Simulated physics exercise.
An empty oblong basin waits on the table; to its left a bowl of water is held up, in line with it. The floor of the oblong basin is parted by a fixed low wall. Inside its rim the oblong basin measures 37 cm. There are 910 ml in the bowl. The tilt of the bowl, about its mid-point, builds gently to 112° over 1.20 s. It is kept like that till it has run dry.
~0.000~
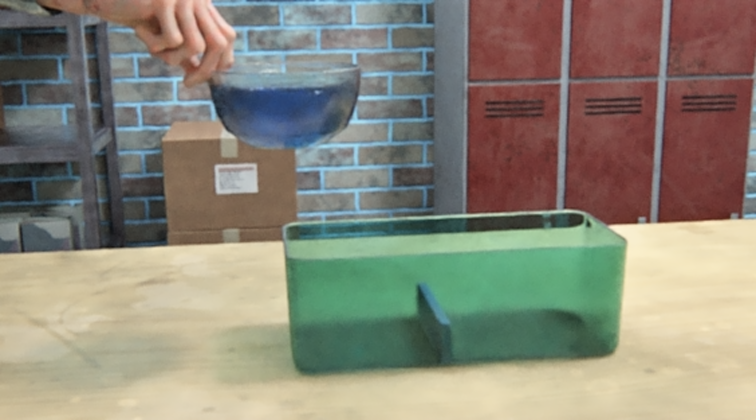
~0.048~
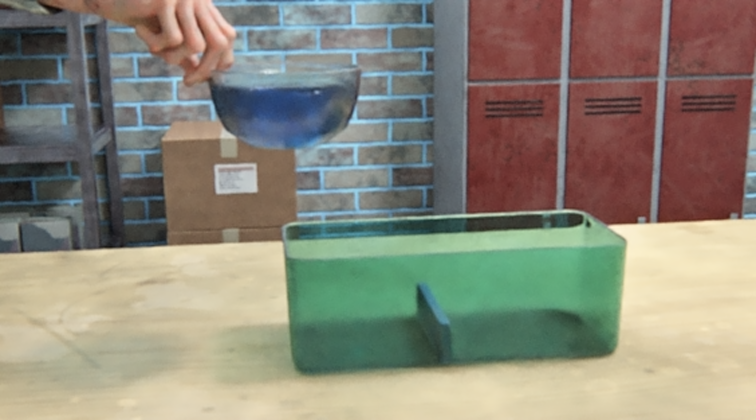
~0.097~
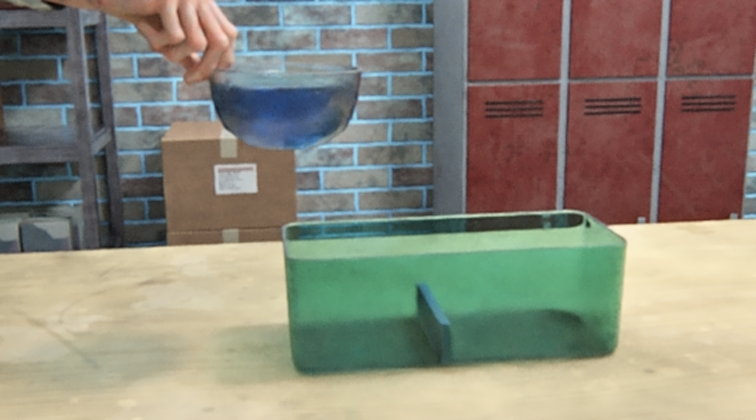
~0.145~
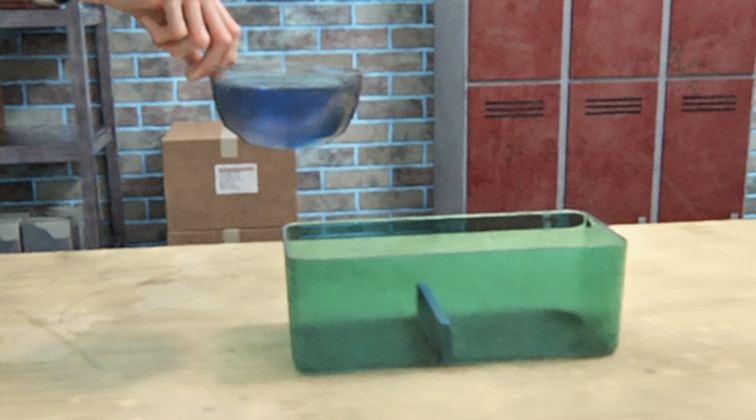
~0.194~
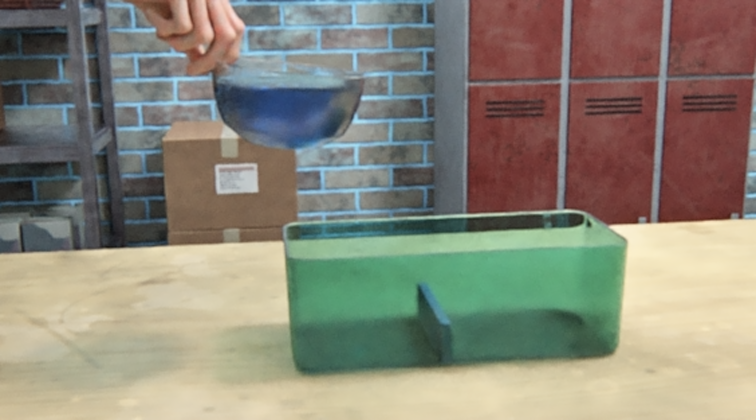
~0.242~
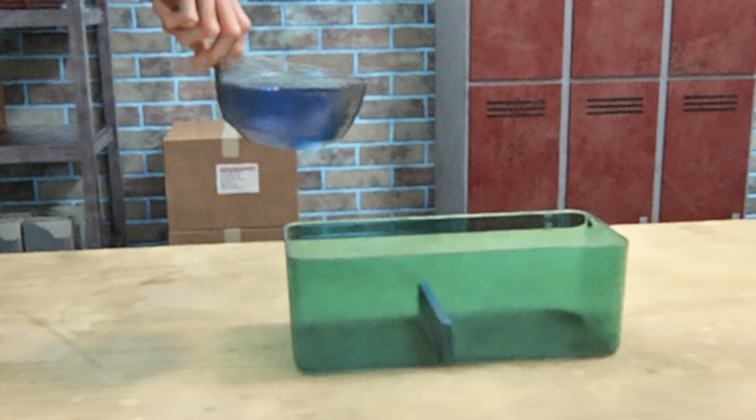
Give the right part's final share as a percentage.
About 46 per cent.
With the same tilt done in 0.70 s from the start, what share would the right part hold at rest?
In that case some 30 per cent.
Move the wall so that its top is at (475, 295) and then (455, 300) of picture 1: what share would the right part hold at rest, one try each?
In turn about 5 and 15 per cent.
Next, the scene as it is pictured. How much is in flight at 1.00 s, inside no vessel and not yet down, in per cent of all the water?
Near 7 in a hundred.
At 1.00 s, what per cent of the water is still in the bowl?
About 3 per cent.
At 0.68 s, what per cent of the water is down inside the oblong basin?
Some 16 per cent.
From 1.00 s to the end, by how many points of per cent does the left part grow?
Some 7 per cent.
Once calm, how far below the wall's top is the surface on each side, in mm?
Left about 24 mm, right about 30 mm.
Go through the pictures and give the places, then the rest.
In the first frame, it leans 0°; its right rim is at (359, 68); the water meets the walls at (213, 85) and (356, 81); the oblong basin's rim runs from (285, 243) to (605, 228); the wall's top is at (433, 303).
In the second frame, it leans 0°; its right rim is at (359, 68); the water meets the walls at (213, 85) and (356, 82).
In the third frame, it leans 2°; its right rim is at (360, 70); the water meets the walls at (213, 84) and (356, 83).
In the fourth frame, it leans 4°; its right rim is at (361, 73); the water meets the walls at (214, 83) and (357, 84).
In the fifth frame, it leans 7°; its right rim is at (363, 77); the water meets the walls at (216, 84) and (359, 84).
In the sixth frame, it leans 11°; its right rim is at (366, 82); the water meets the walls at (219, 84) and (361, 84).
After 0.68 s the tilt is 67° and 49 per cent is still to pour, 7 is left of the wall and 9 right of it.
After 1.00 s the tilt is 104° and 3 per cent is still to pour, 46 is left of the wall and 45 right of it.
After 1.34 s the tilt is 112° and 0 per cent is still to pour, 53 is left of the wall and 46 right of it.
After 1.70 s the tilt is 112° and 0 per cent is still to pour, 53 is left of the wall and 46 right of it.
In the end 53 per cent lies left of the wall, 46 right of it and 1 outside.
